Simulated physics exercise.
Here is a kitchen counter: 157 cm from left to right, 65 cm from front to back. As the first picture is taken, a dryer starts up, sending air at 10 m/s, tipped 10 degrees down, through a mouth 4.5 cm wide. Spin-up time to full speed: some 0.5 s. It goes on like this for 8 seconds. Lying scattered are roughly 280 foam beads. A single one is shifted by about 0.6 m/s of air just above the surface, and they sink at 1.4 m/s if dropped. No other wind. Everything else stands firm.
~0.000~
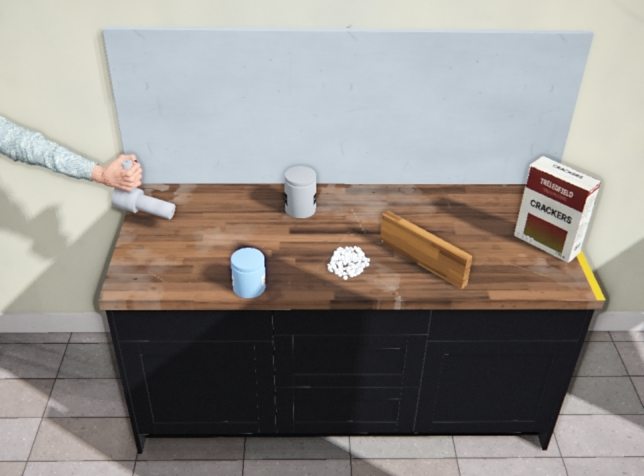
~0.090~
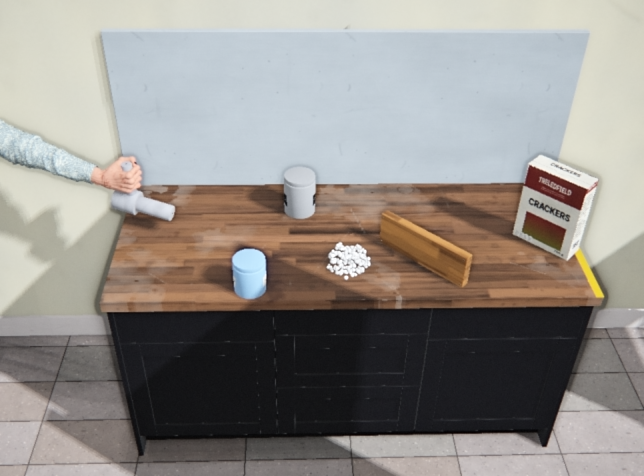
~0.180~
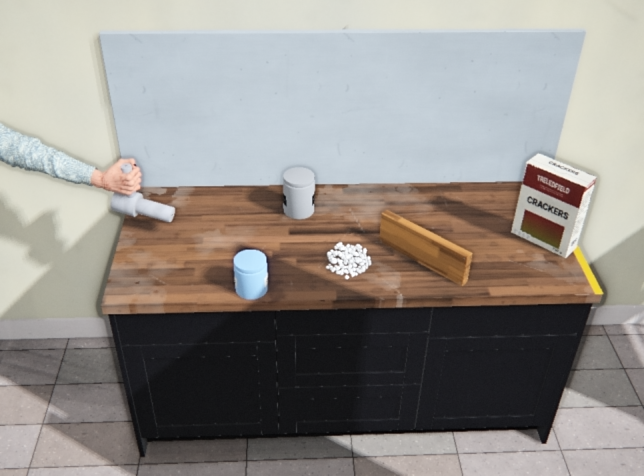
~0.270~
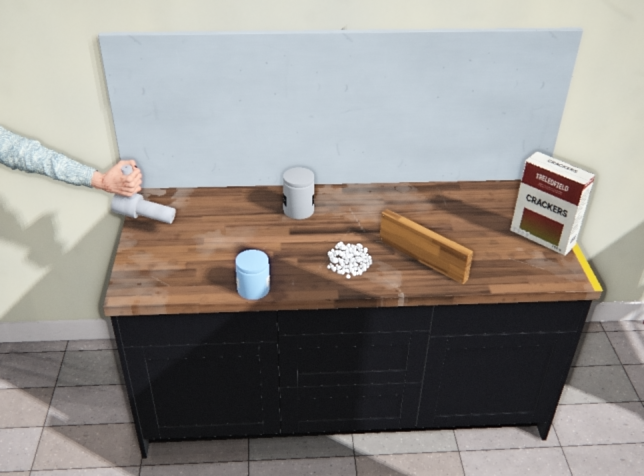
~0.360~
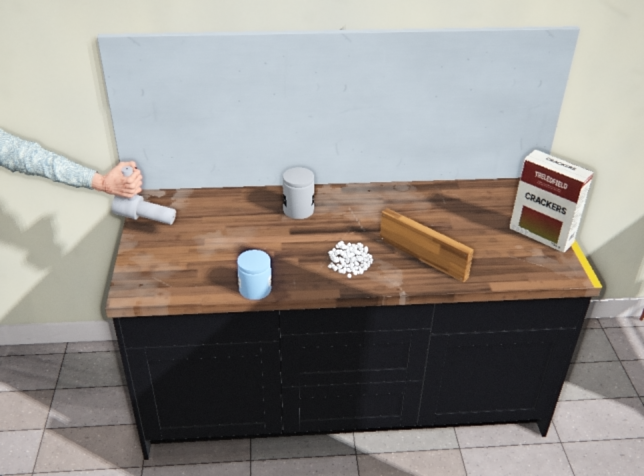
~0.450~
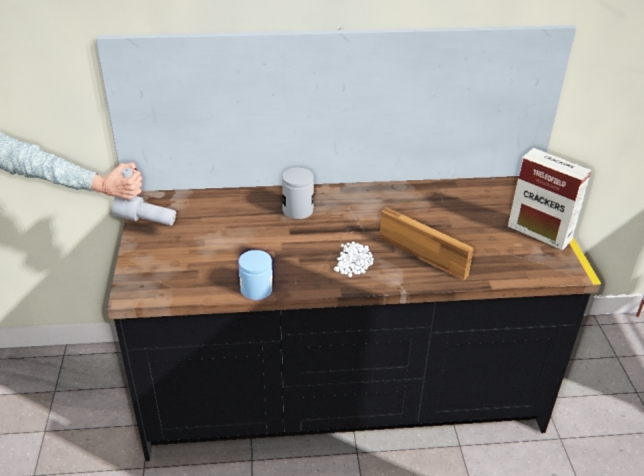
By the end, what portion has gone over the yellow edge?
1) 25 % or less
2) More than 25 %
Option 1: 25 % or less.
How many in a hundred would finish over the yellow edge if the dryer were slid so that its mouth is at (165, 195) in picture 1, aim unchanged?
It would come out near 0 in a hundred.
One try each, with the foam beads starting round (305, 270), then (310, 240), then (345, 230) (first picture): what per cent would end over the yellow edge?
First try 0 %, second 60 %, third 90 %.
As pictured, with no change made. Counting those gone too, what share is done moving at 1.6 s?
About 100 %.
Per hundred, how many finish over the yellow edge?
Close to 1 percent.
After 1.6 s, 0 % are over the yellow edge; 99 % have settled or left.
After 2.6 s, 0 % are over the yellow edge; 100 % have settled or left.
After 4.4 s, 1 % are over the yellow edge; 100 % have settled or left.
After 8.0 s, at the end, 1 % are over the yellow edge.
